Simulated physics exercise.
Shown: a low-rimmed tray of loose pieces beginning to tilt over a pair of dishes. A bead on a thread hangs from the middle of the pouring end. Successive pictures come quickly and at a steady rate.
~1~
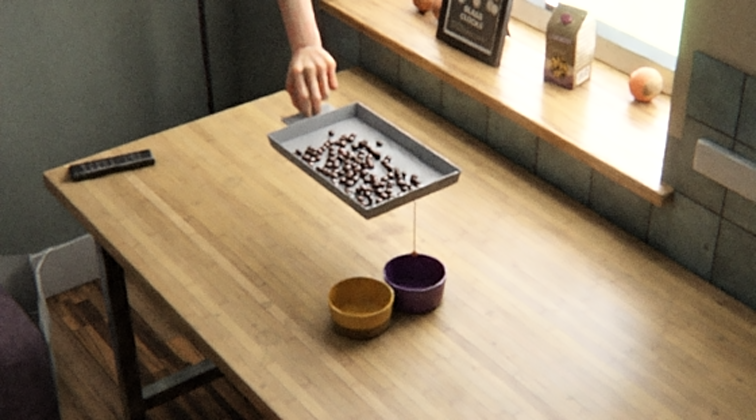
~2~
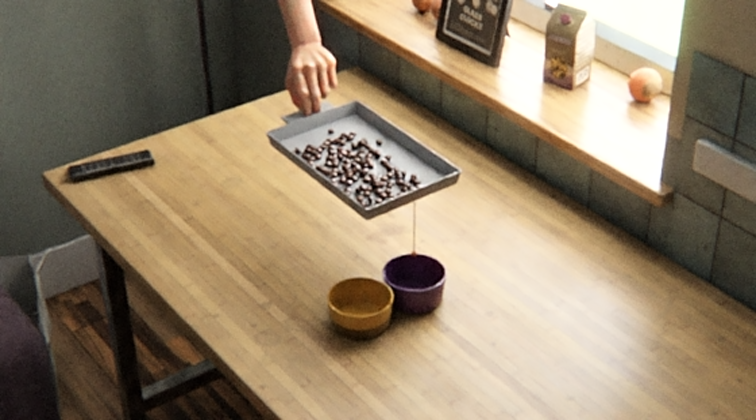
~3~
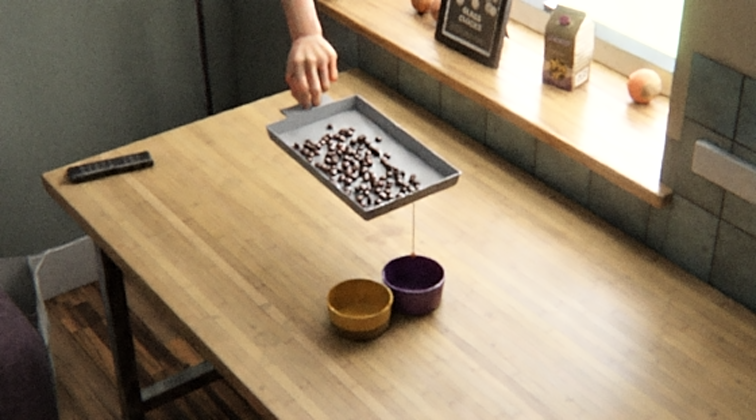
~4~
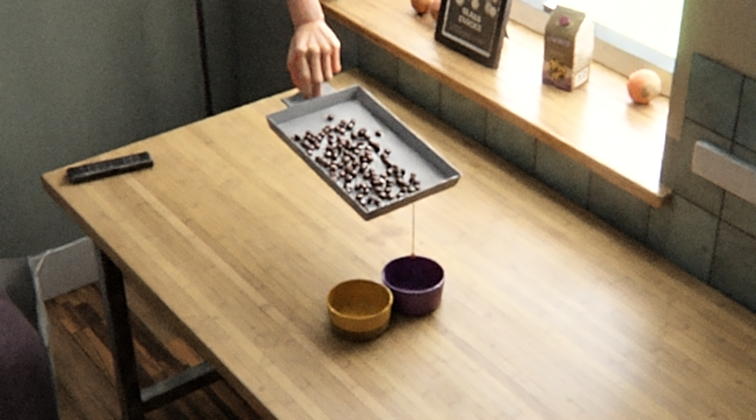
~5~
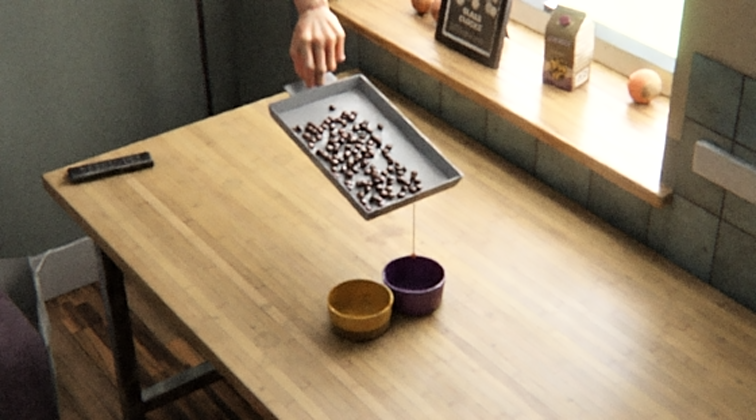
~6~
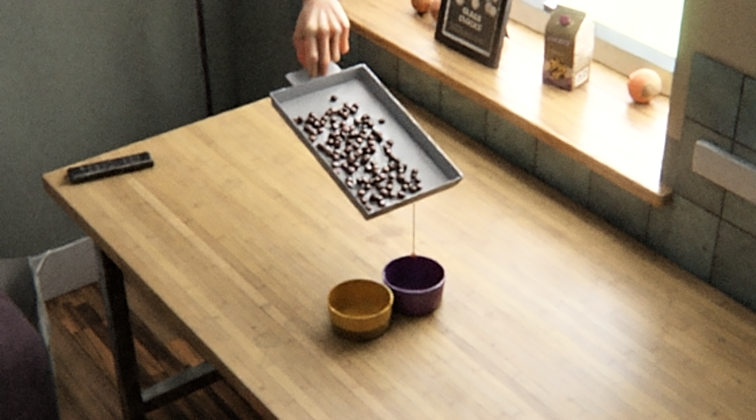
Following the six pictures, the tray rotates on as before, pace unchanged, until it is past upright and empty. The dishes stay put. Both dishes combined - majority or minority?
Minority.
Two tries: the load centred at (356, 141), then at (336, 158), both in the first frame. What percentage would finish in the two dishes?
30 and 40 per cent.
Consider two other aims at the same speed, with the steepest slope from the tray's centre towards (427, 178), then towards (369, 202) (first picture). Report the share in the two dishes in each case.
I'd say roughly 0 percent with the first slope, 80 percent with the other.
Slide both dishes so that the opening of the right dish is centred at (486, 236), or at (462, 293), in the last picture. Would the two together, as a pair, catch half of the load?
Taking them in turn, it's short of half and then short of half.
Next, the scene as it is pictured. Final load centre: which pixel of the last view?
Around (446, 303), give or take.
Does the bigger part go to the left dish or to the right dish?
The one to the right.
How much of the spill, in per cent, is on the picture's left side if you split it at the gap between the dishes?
Around 10 per cent, give or take.
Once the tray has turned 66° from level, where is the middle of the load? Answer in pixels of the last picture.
Near (414, 193).
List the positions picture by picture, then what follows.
The first frame shows corners of the pouring end near (367, 207) and (458, 170), level; middle of the load near (357, 170), flat chocolate drops; left dish near (380, 322); right dish near (434, 297); bead on its thread near (414, 253).
The second frame shows corners of the pouring end near (367, 207) and (457, 170), level; middle of the load near (357, 169).
The third frame shows corners of the pouring end near (367, 209) and (457, 172), tipped barely, level across its low end; middle of the load near (356, 167).
The fourth frame shows corners of the pouring end near (367, 209) and (458, 174), tipped a little, level across its low end; middle of the load near (356, 162).
The fifth frame shows corners of the pouring end near (369, 210) and (459, 174), tipped a little, level across its low end; middle of the load near (357, 157).
The sixth frame shows corners of the pouring end near (370, 210) and (460, 175), tipped clearly, level across its low end; middle of the load near (359, 153); left dish near (379, 324); right dish near (433, 299).
Shortly afterwards, tray tipped steeply; all but a few on the tray; only a few in the air.
Next, tray tipped past a quarter turn; near half on the tray; a little in the right dish; near a quarter outside both; near a quarter in the air.
Some moments later, tray tipped past a quarter turn; only a few in the left dish; near a third in the right dish; near two thirds outside both.
In the end, tray tipped past a quarter turn; only a few in the left dish; near a third in the right dish; near two thirds outside both.
